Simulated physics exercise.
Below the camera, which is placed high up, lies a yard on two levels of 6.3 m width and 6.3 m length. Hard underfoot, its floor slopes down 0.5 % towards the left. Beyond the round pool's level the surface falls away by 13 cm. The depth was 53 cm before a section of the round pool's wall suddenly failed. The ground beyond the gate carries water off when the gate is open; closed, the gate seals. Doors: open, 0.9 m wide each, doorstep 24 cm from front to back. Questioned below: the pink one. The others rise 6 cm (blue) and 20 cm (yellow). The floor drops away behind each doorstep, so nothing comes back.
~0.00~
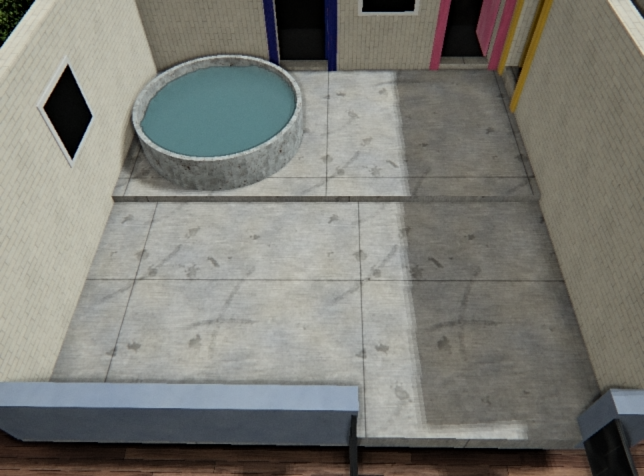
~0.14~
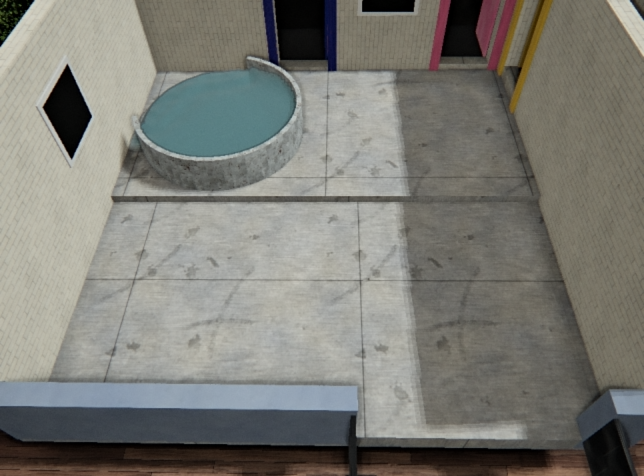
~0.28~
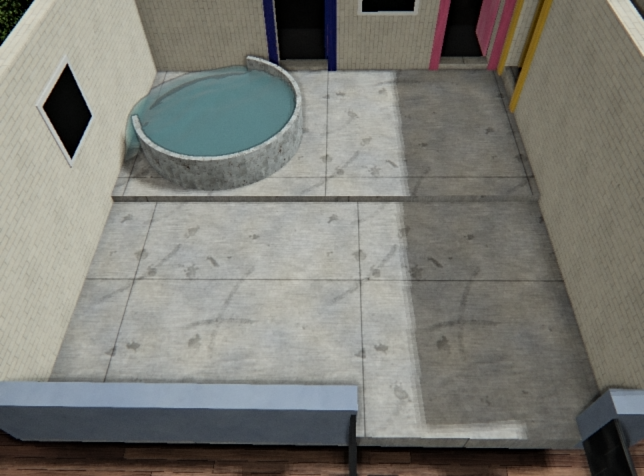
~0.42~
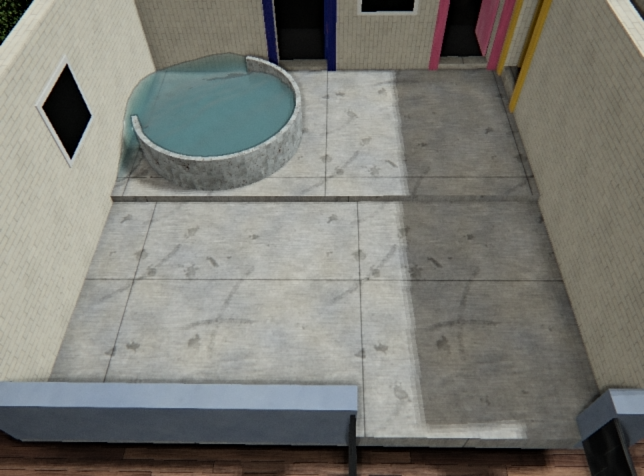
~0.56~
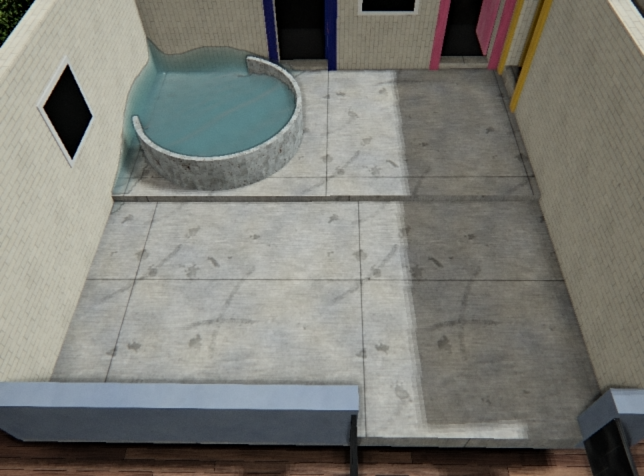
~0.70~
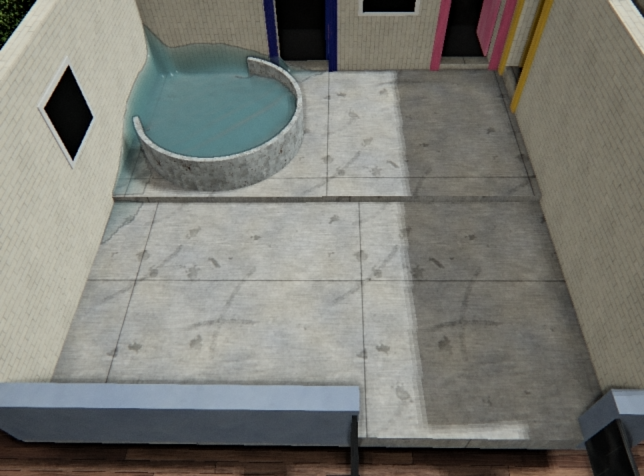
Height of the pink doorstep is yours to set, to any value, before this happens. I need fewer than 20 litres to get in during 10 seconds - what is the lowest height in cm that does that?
I would say 6.5 cm is just enough.
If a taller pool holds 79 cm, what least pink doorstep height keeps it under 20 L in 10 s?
10.5 cm.
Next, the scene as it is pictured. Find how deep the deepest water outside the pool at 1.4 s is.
About 56 cm at most.
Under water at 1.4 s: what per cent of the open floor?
Wet share: Near 15 %.
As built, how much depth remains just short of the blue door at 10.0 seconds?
It stands about 6.5 centimetres deep.
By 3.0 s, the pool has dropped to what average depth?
I'd put it near 31 cm.
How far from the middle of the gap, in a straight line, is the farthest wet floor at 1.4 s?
4.0 metres.
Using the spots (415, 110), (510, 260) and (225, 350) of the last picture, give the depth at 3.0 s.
Approx. 3 / 0 / 1 cm.
After 1.4 s water covers 15 % of the floor, deepest (56 cm) near (154, 115); it has not reached the pink door.
After 3.0 s water covers 45 % of the floor, deepest (28 cm) near (153, 89); 5 cm at the pink door, 0 litres in over its 10 cm doorstep.
After 10.0 s water covers 90 % of the floor, deepest (18 cm) near (136, 136); 7 cm at the pink door, 1 litre in over its 10 cm doorstep.
At the pink door as built, the water arrived by 2.7 s and peaked near 10 cm at 7.2 s.
Run again over the same 10 s with other heights there, 36 litres in over 5 cm, 14 litres over 7 cm. The limit of 20 litres is kept from about 6.5 cm up.
